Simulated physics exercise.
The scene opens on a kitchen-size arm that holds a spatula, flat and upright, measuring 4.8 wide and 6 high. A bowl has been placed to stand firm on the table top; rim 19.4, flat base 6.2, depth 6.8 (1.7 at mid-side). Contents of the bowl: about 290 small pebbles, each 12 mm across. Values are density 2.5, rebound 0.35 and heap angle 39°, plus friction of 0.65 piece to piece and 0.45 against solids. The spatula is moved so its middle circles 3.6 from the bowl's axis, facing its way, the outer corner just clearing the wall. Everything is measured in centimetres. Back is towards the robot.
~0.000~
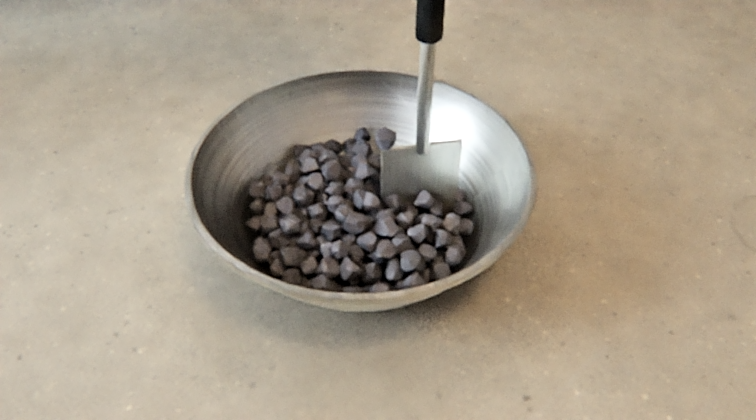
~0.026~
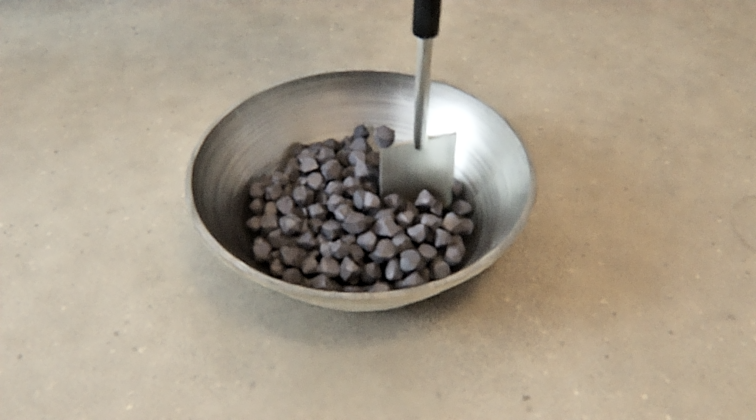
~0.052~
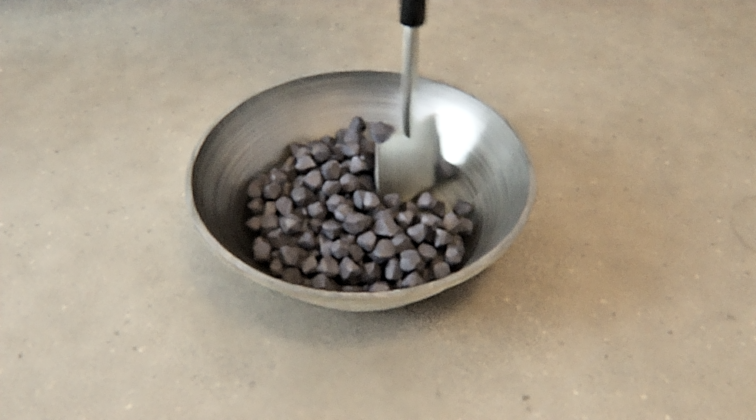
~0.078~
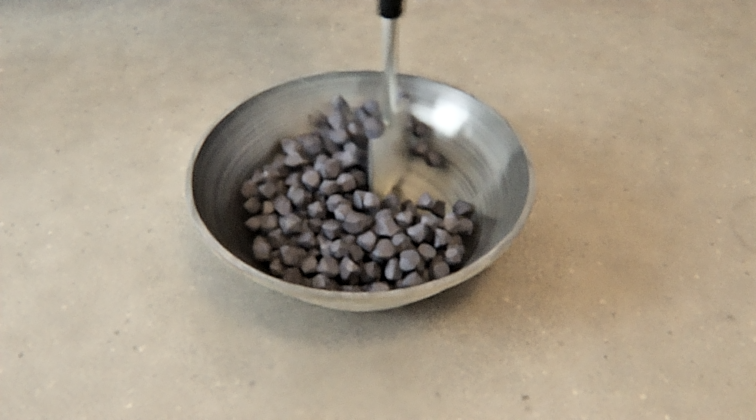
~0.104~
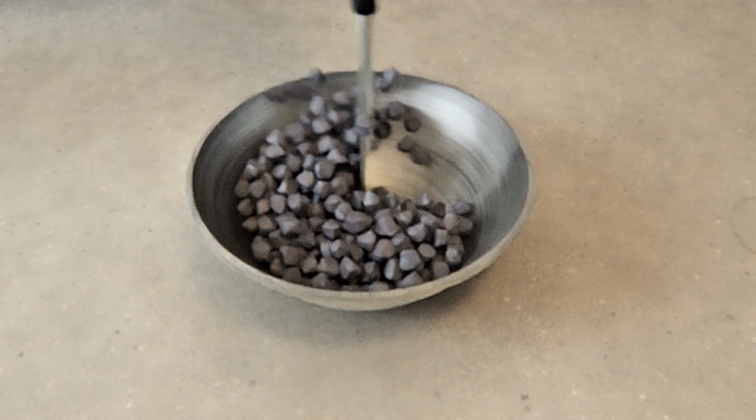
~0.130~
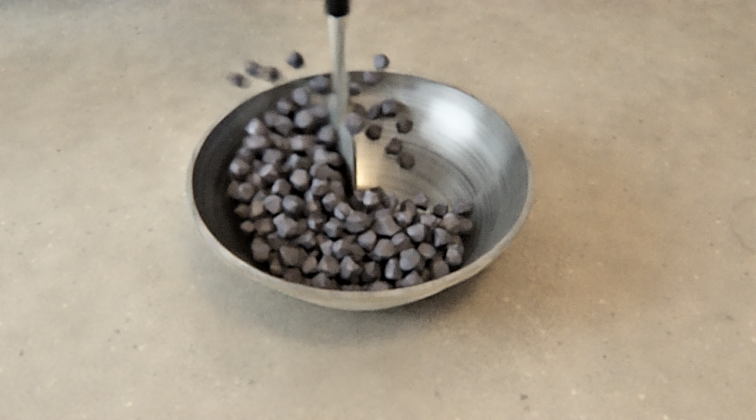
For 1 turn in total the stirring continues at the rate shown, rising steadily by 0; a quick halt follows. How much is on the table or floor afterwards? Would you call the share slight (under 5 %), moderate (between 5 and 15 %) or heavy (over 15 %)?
I would call it heavy.
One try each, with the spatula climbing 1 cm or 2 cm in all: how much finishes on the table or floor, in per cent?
15 % and 15 %.
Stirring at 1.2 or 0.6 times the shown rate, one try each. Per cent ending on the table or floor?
Estimates in order: Some 30 % and some 5 %.
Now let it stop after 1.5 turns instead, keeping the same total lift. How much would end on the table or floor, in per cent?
That would give some 25 percent.
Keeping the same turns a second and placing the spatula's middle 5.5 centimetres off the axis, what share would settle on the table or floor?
Then about 10 per cent.
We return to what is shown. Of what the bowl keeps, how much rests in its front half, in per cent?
Around 40 percent of it.
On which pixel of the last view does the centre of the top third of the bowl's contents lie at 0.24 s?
About (276, 226) in the last picture.
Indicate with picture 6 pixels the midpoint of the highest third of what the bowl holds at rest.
At about (414, 151).
By 0.24 s, 196° round, highest piece 9 above the table; 283 in the bowl, 1 on the table or floor, 10 in flight or on the tool.
By 0.35 s, 293° round, highest piece 9 above the table; 263 in the bowl, 12 on the table or floor, 19 in flight or on the tool.
By 0.60 s, 0° round, highest piece 8 above the table; 237 in the bowl, 56 on the table or floor, 1 in flight or on the tool.
By 1.30 s, 0° round, highest piece 7 above the table; 237 in the bowl, 57 on the table or floor.
Final count, 237 in the bowl, 57 on the table or floor. That is 19 % on the table or floor.
